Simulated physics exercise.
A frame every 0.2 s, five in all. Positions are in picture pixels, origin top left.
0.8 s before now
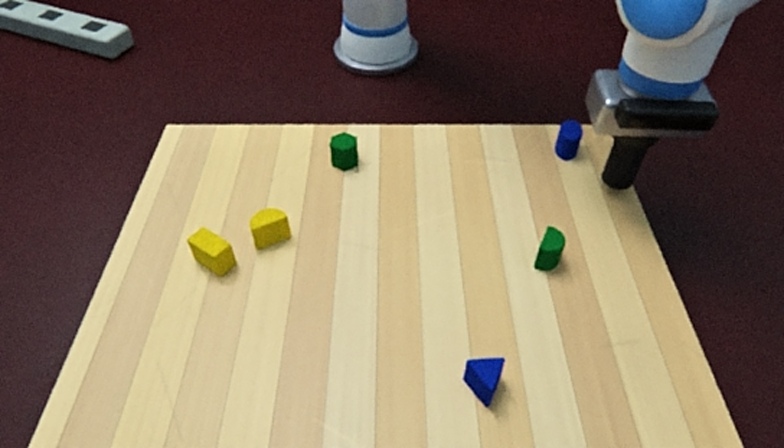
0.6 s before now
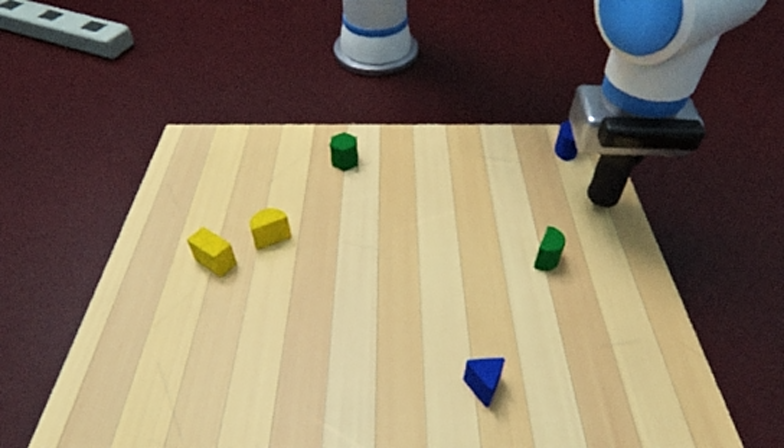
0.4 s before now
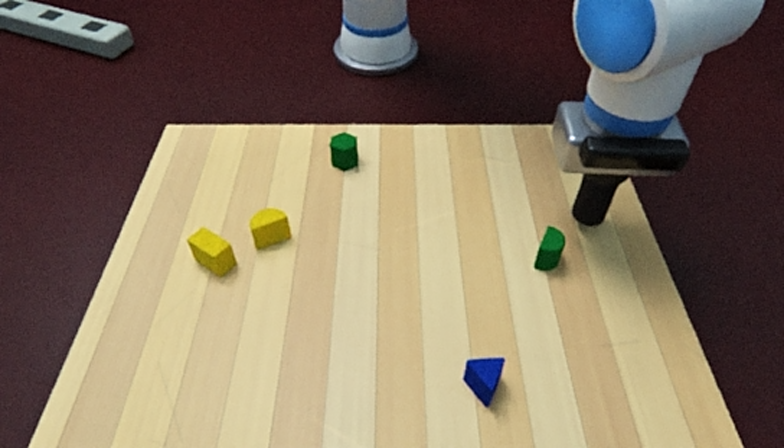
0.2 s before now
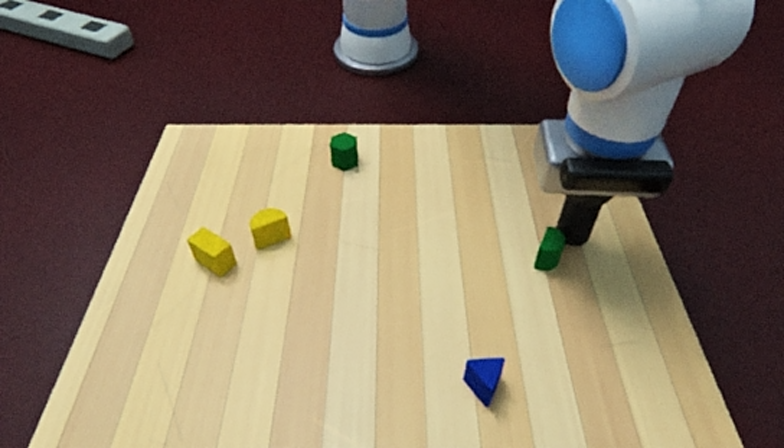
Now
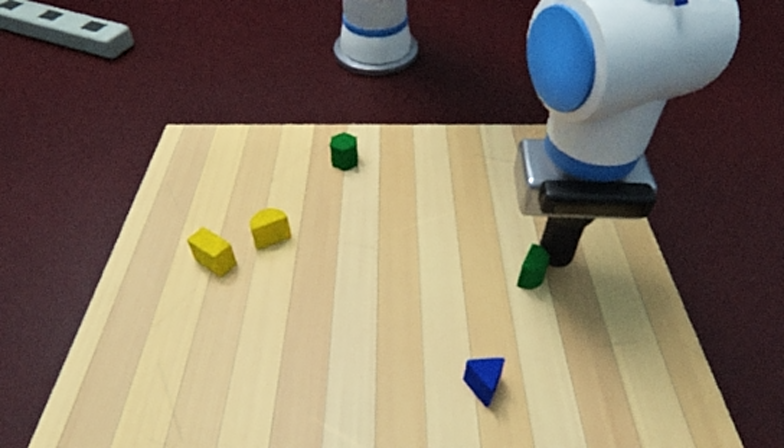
A robot arm moved its dark rod down and to the left across a striped wooden board, then nudged the green D-shaped block slightly down and left while the yellow blocks stayed put.
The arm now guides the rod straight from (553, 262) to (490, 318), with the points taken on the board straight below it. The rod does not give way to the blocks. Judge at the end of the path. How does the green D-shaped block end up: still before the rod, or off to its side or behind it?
Carried ahead at the end.
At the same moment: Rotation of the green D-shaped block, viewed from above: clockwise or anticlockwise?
Looking down: Anticlockwise.
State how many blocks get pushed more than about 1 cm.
The number of blocks that move over 1 cm is one.
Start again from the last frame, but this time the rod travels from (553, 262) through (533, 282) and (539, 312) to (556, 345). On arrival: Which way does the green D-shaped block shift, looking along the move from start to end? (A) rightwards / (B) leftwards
My pick is A.
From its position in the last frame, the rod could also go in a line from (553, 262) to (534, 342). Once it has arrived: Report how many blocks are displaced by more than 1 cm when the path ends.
1.
The first path, step by step. One third of the way, rod (534, 272); green D-shaped block (516, 278).
Two thirds of the way, rod (513, 291); green D-shaped block (495, 299), turned 15° anticlockwise.
At the end, rod (492, 311); blue three-sided block unmoved; green D-shaped block (476, 322), turned 30° anticlockwise.
